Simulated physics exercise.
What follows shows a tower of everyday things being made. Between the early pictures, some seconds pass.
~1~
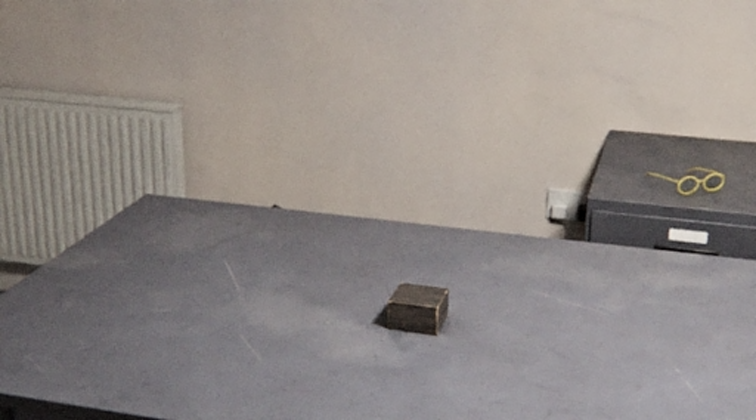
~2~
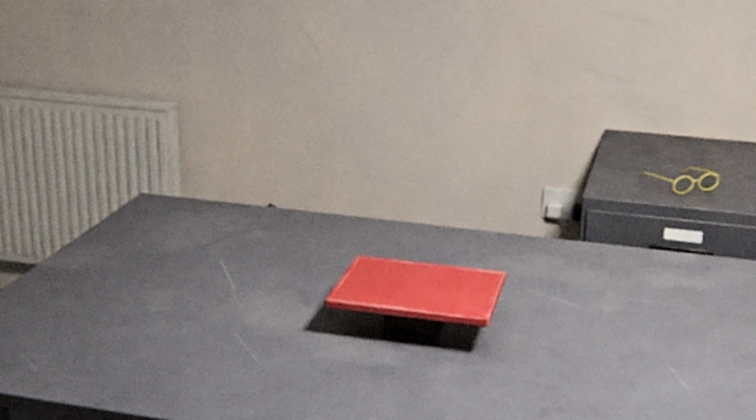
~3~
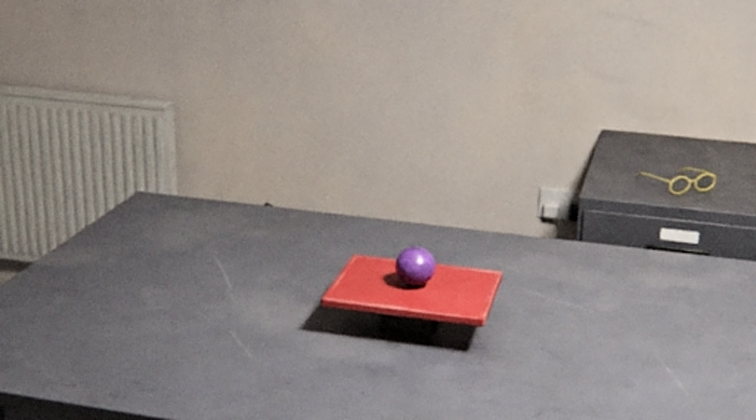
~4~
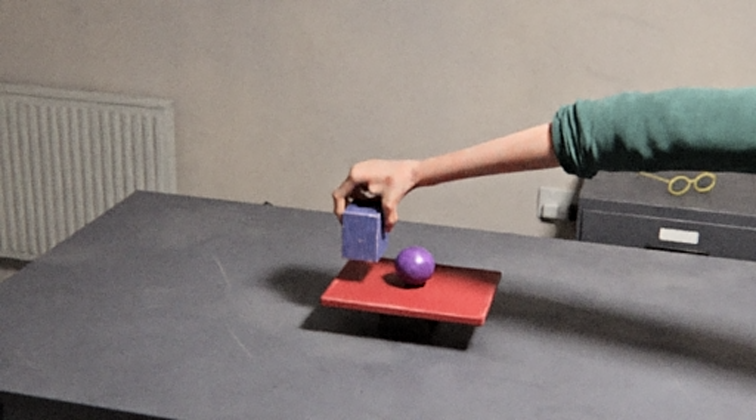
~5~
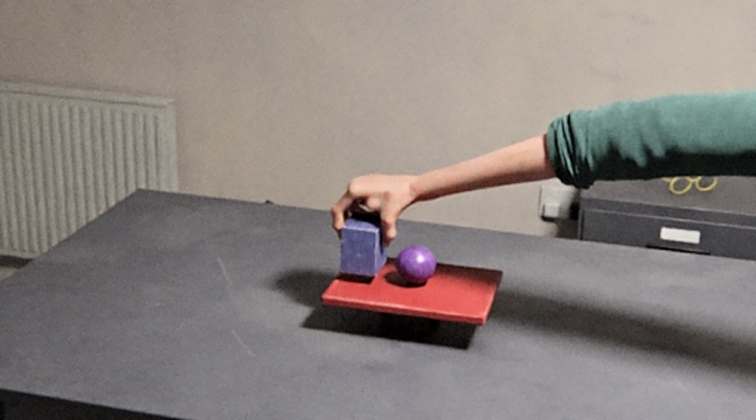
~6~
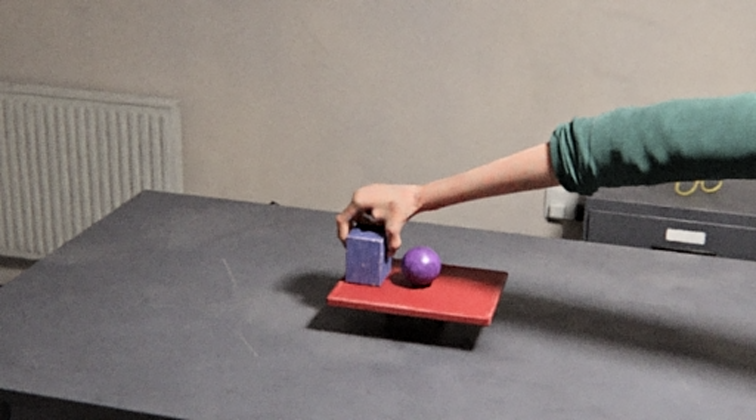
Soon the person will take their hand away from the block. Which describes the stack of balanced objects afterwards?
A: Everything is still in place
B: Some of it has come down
Everything is still in place (A).
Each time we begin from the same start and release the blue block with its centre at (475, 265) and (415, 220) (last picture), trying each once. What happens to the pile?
First attempt - it does not fall; second attempt - it comes down.
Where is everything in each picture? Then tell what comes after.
The last thing is not in view yet, in the first frame.
The last thing is not in view yet; red tray (418, 289), in the second frame.
The last thing is not in view yet, in the third frame.
Coming down; blue block (366, 230); purple onion (415, 265), in the fourth frame.
Coming down; blue block (364, 244); red tray (415, 287), in the fifth frame.
In place under the hand; blue block (369, 254), in the sixth frame.
Then, 0.40 s later than the last frame, all is still.
Then, 1.00 s later than the last frame, blue block resting near (368, 255).
When it is over, all 4 as before. End places, in pixels of the last picture, blue block near (368, 255). The pile holds.
